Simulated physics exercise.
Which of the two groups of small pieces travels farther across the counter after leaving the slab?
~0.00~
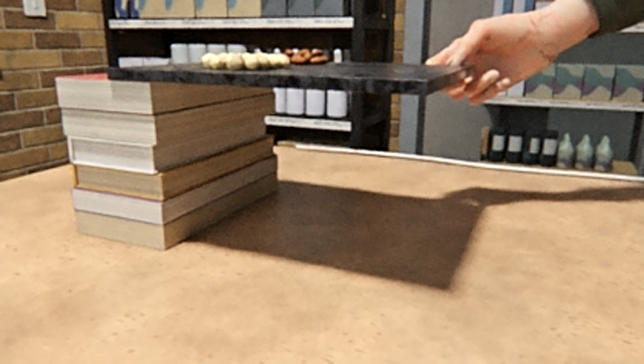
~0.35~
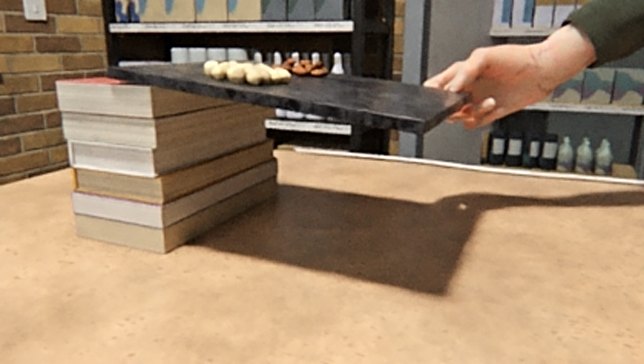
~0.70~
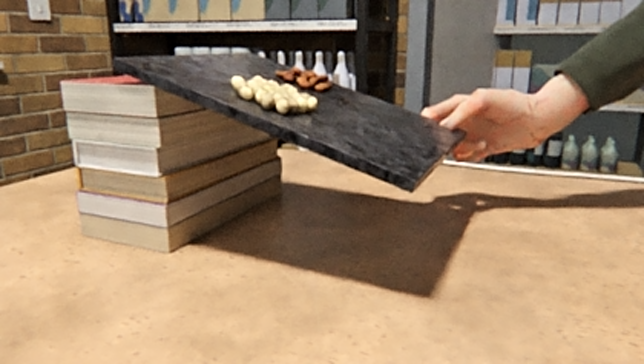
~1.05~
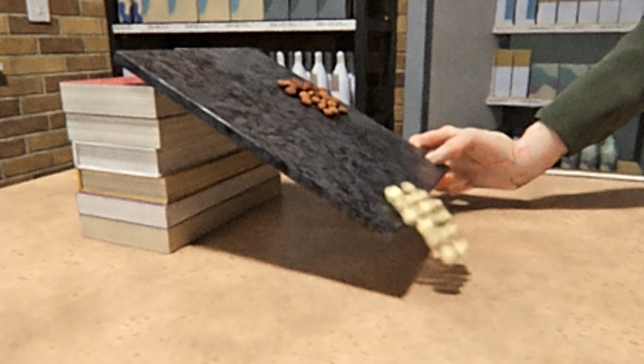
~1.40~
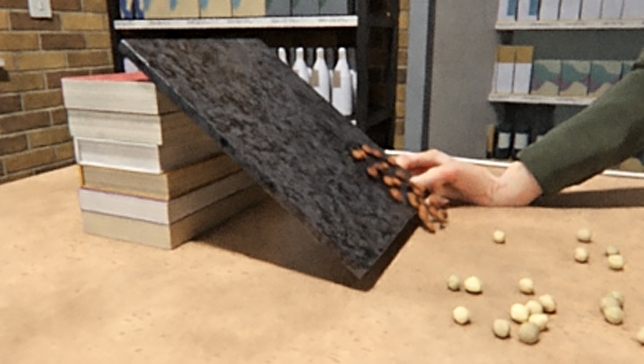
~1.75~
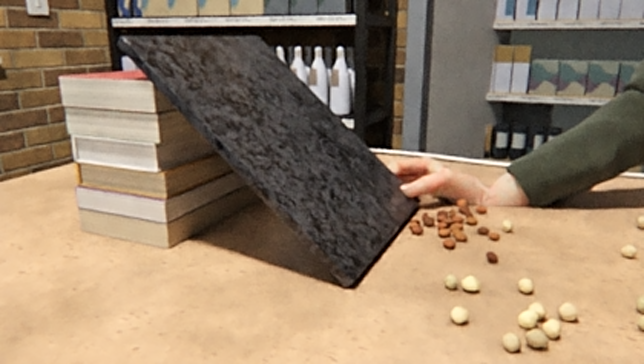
The pale round pieces at the front travel farther, spreading out to the right, while the reddish-brown ones stay nearer the slab's lower edge.
A dark slab, its left end on a stack of books, is held up at the right by a hand in a green sleeve, above a tan counter seen from the front with shelves and a brick wall behind. A cluster of pale round pieces lies nearer the viewer, with reddish-brown ones behind. The hand lowers its end, and the slab tilts steeply. The pale pieces slide off first and scatter to the right. The brown ones follow as the slab reaches the counter. Finally, the brown pieces lie close to its lower edge, with the pale ones spread farther out.
